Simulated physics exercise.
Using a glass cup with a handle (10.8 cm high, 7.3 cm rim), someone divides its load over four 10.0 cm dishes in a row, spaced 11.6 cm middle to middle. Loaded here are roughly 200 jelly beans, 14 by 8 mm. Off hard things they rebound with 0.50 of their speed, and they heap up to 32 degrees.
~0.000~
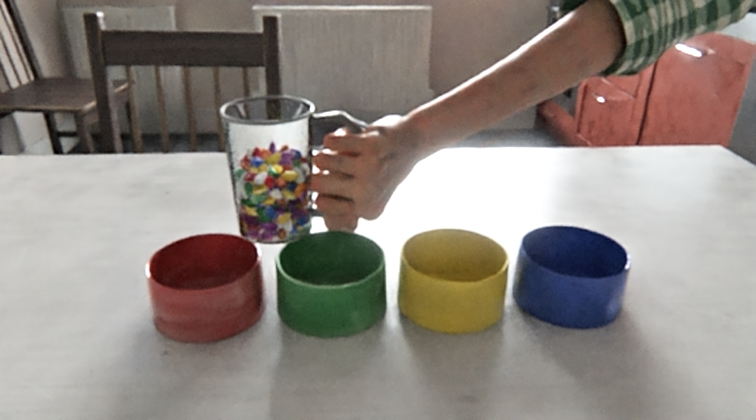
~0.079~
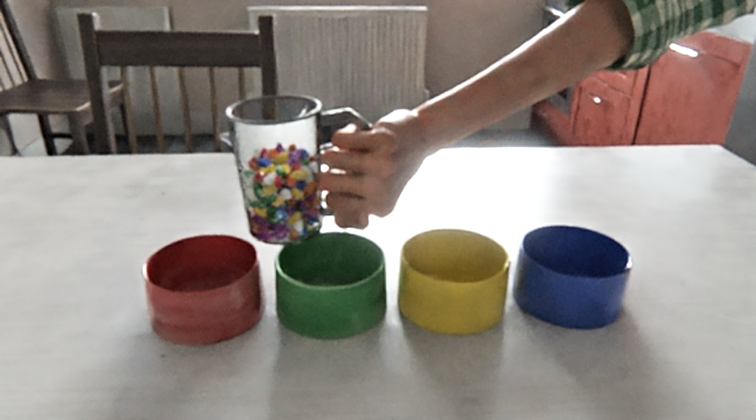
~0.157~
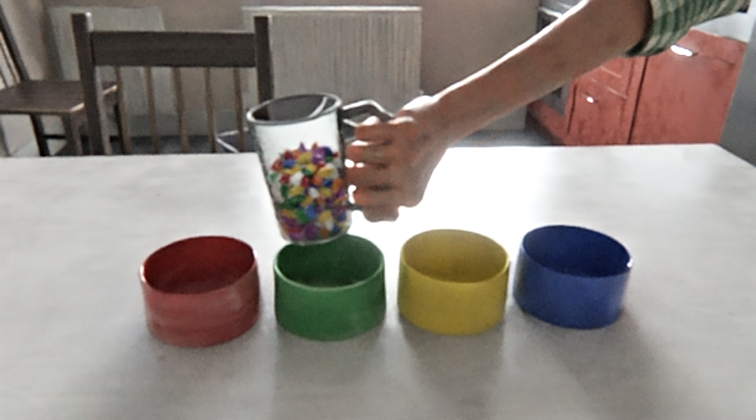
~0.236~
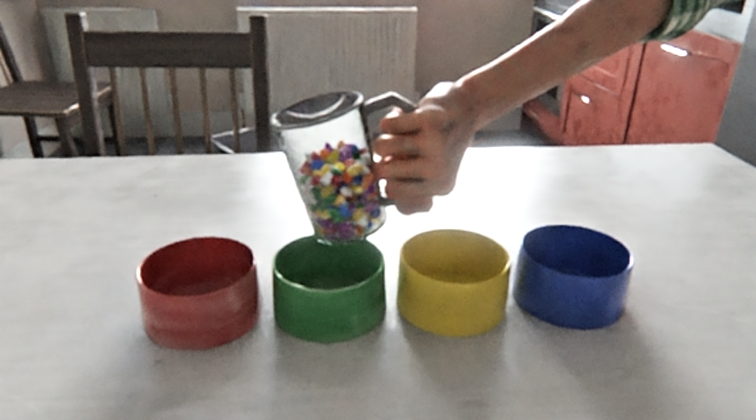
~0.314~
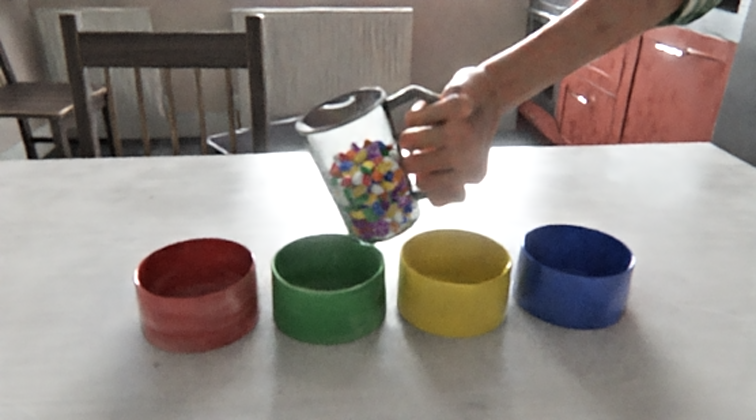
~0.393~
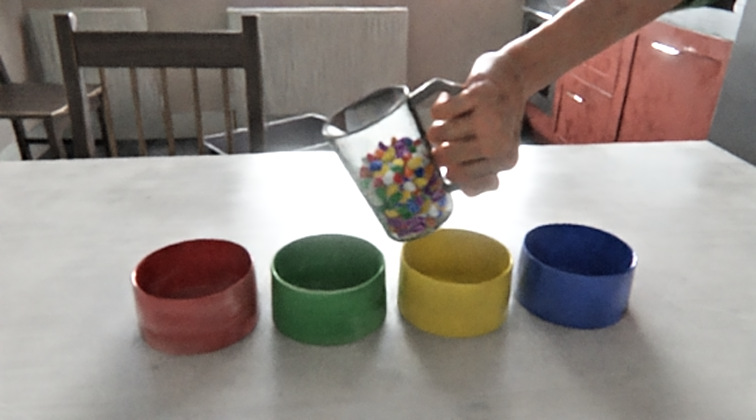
A hand lifted a clear glass cup of colorful candies by its handle behind red, green, yellow and blue dishes, then moved it to the right while tilting it leftward, the candies still inside.
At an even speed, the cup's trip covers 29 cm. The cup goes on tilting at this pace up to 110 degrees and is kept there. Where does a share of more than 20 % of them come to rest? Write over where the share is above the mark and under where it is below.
Red dish: Under; blue dish: Over; green dish: Under; yellow dish: Under; counter: Over.
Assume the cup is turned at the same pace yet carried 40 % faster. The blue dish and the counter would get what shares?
Shares: Blue 30, counter 60.
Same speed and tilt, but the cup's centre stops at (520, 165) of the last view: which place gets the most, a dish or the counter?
Yellow.
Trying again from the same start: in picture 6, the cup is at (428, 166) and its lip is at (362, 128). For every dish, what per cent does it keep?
It'd finish with red at 0, blue at 30, green at 0 and yellow at 20.
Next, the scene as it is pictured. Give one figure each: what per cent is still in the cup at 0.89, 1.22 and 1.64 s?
First 100, then 100, then 65 per cent.
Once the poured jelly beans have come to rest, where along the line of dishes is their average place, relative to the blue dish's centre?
5 cm to the left.
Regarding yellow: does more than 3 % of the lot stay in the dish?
As for yellow: That's right.
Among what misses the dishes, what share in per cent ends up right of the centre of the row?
That works out to close to 100 per cent.
Then, at 0.89 s, tilt 67 degrees; cup holds 100 %.
After 1.22 s, tilt 93 degrees; cup holds 100 %.
After 1.64 s, tilt 110 degrees; cup holds 65 %, blue 10 %, yellow 5 %.
At rest (3.4 s), red 0 %, blue 25 %, green 0 %, yellow 15 %, counter 60 %.
